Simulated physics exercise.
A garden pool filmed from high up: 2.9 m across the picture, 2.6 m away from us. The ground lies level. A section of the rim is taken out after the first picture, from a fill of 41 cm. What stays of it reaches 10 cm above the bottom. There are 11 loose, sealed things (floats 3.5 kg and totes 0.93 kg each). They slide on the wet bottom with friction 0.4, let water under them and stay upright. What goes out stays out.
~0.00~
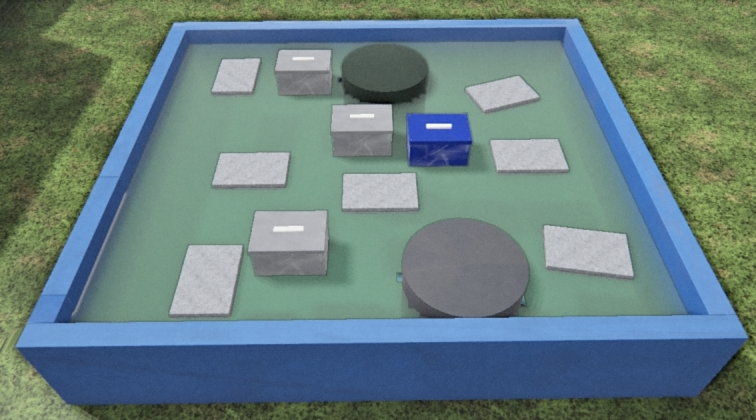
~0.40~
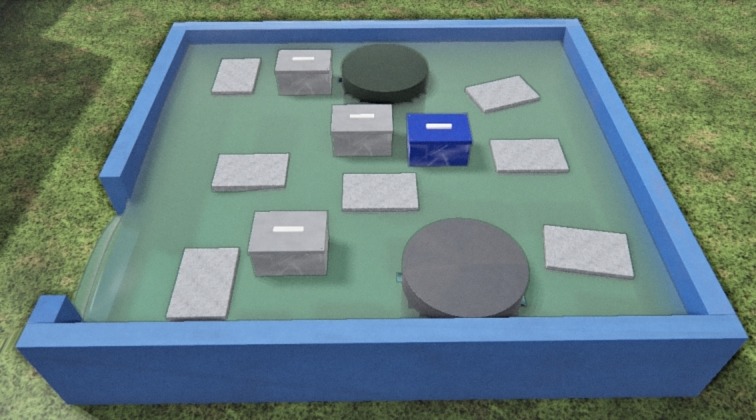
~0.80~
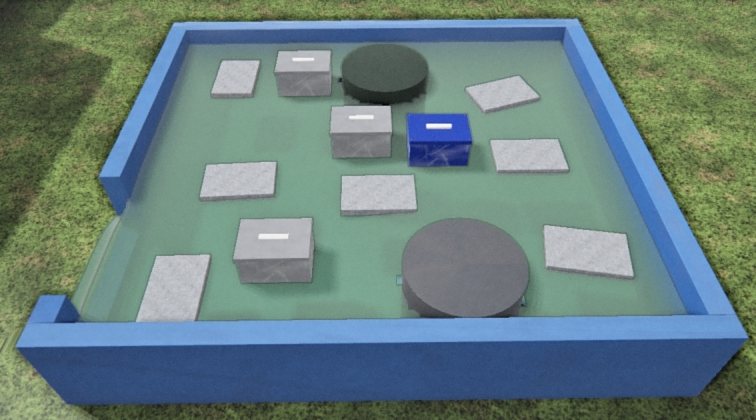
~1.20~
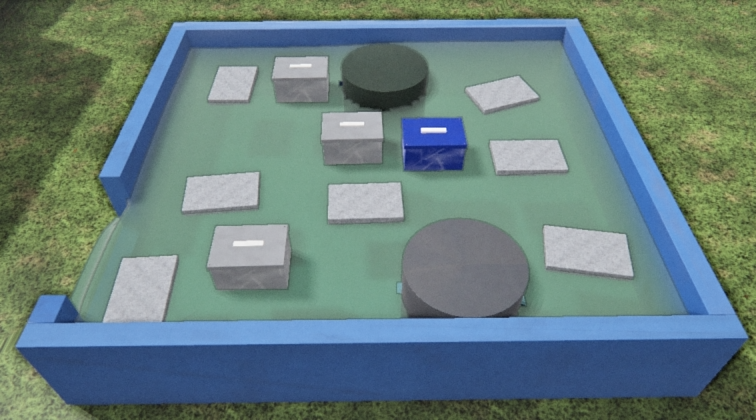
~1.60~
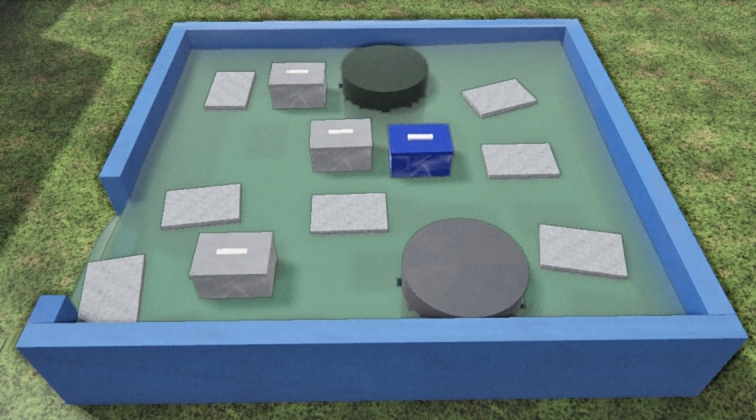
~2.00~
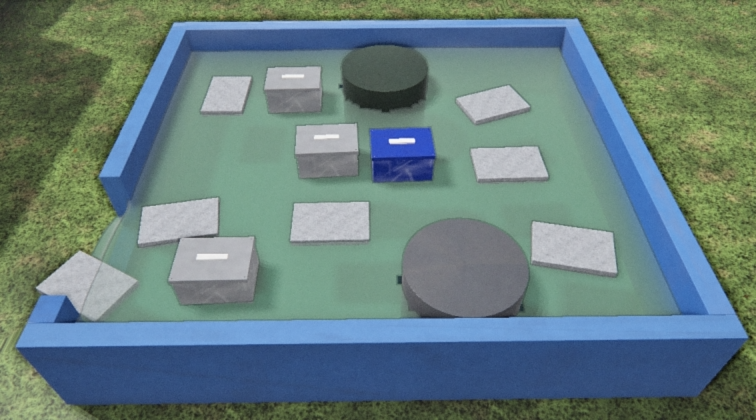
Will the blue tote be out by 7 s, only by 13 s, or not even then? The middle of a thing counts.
Expect it between the two times.
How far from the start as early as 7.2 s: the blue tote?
About 120 cm.
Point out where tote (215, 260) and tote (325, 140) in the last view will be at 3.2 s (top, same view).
Around (123, 268) and (283, 148).
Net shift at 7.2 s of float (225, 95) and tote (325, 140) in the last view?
In that order: 80 cm, 140 cm.
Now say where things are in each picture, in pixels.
The first frame shows the blue tote at (439, 127), afloat; about 2840 L in view; 0 of 11 have shifted.
The second frame shows the blue tote at (439, 127), afloat; 41 cm deep round most things; 0 of 11 have shifted.
The third frame shows the blue tote at (439, 127) floats; 40 cm deep round most things; 3 of 11 have shifted.
The fourth frame shows the blue tote at (434, 132), afloat, 3 cm from its start; 38 cm deep round most things; 6 of 11 have shifted.
The fifth frame shows the blue tote at (420, 138) floats, 12 cm from its start; about 2590 L in view; 9 of 11 have shifted.
The sixth frame shows the blue tote at (402, 142) floats, 24 cm from its start; about 2520 L in view; 11 of 11 have shifted.
After 3.2 s the blue tote is near (356, 153), 0.5 m from its start, afloat; 2 of 11 are out; 9 afloat.
After 7.2 s the blue tote is near (253, 197), 1.1 m from its start, afloat; 4 of 11 are out; 7 afloat.
After 12.0 s the blue tote has gone out (at 10.9 s); 7 of 11 are out; 4 afloat.
After 16.0 s the blue tote has gone out (at 10.9 s); 7 of 11 are out; 4 afloat.
